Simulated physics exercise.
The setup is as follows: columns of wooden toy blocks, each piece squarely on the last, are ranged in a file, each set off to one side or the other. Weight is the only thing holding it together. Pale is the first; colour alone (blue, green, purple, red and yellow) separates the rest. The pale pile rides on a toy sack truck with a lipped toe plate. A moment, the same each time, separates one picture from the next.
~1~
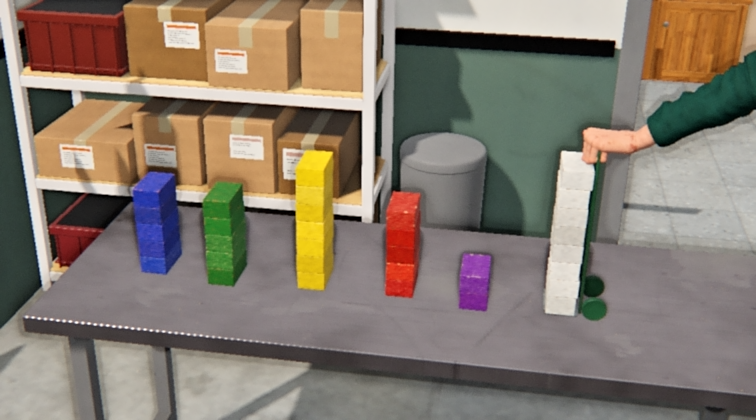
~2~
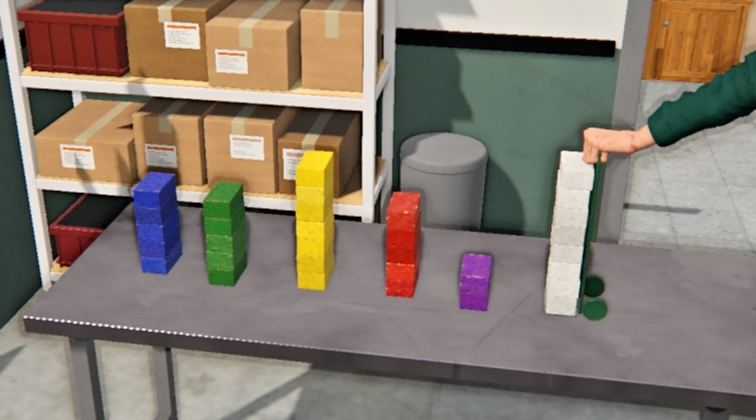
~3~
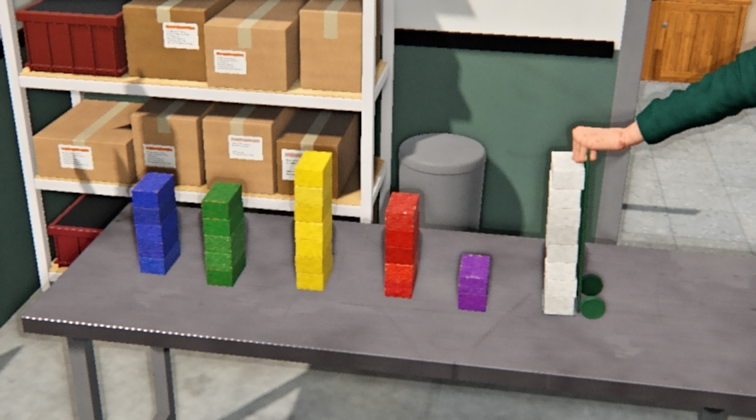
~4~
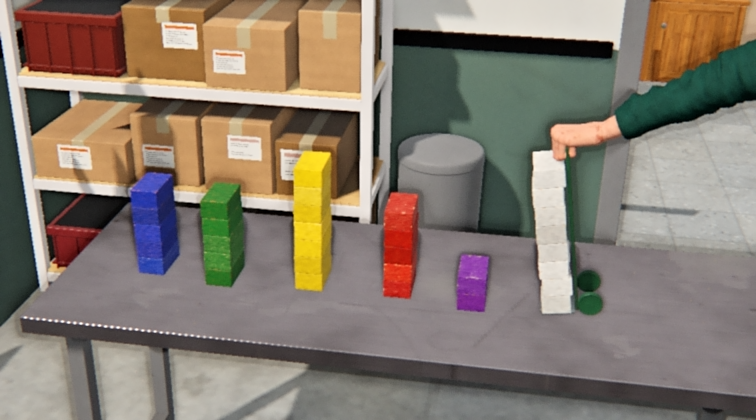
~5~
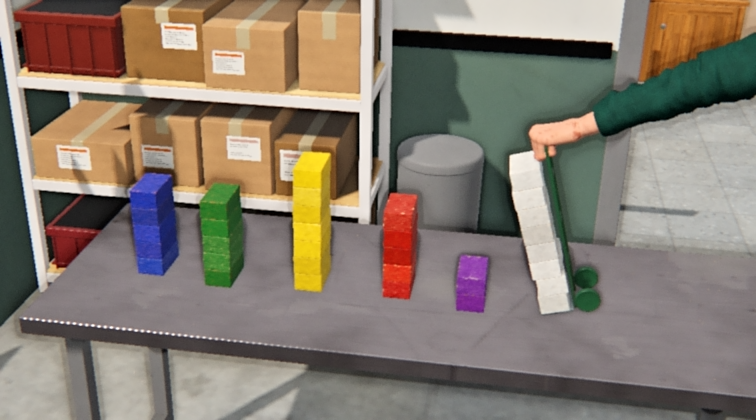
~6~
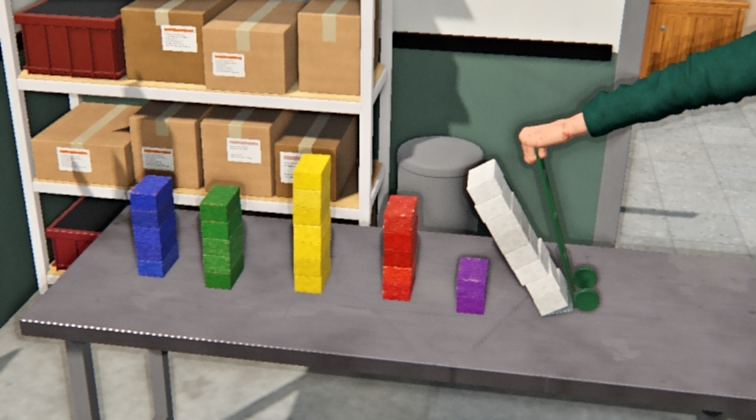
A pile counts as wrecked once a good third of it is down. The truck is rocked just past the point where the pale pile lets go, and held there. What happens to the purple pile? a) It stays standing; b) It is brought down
(a) It stays standing.
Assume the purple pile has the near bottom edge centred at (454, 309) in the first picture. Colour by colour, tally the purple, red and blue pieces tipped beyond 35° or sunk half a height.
Purple: 0; red: 4; blue: 0.
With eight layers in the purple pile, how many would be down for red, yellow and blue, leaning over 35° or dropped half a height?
When it all settles, red has 4 down, yellow has 6, and blue has 3.
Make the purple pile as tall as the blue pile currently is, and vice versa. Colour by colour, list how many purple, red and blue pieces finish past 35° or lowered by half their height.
Purple 4, red 4, blue 1.
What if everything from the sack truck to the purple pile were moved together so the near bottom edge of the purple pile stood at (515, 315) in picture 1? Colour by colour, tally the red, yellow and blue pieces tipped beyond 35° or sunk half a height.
Red 0, yellow 0, blue 0.
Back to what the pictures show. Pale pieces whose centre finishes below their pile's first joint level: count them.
Tally at the end: 5.
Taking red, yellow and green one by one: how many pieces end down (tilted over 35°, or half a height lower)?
Pieces down at the end - red: 4, yellow: 0, green: 0.
Shortly afterwards, 8 of the pale pile down; none of the 2 purple blocks down (0 of 24 in all colours); top purple block unmoved.
Next, 8 of the pale pile down; none of the 2 purple blocks down (0 of 24 in all colours); top purple block a little from its place; top red block tilted a little.
Some moments later, 8 of the pale pile down; none of the 2 purple blocks down (4 of 24 in all colours); top purple block a little from its place; top red block tilted clearly, some two heights lower.
In the end, 8 of the pale pile down; none of the 2 purple blocks down (4 of 24 in all colours); top purple block a little from its place; top red block tilted a little, some two heights lower. From the last view, middles, top purple block near (469, 277), top red block near (337, 233).
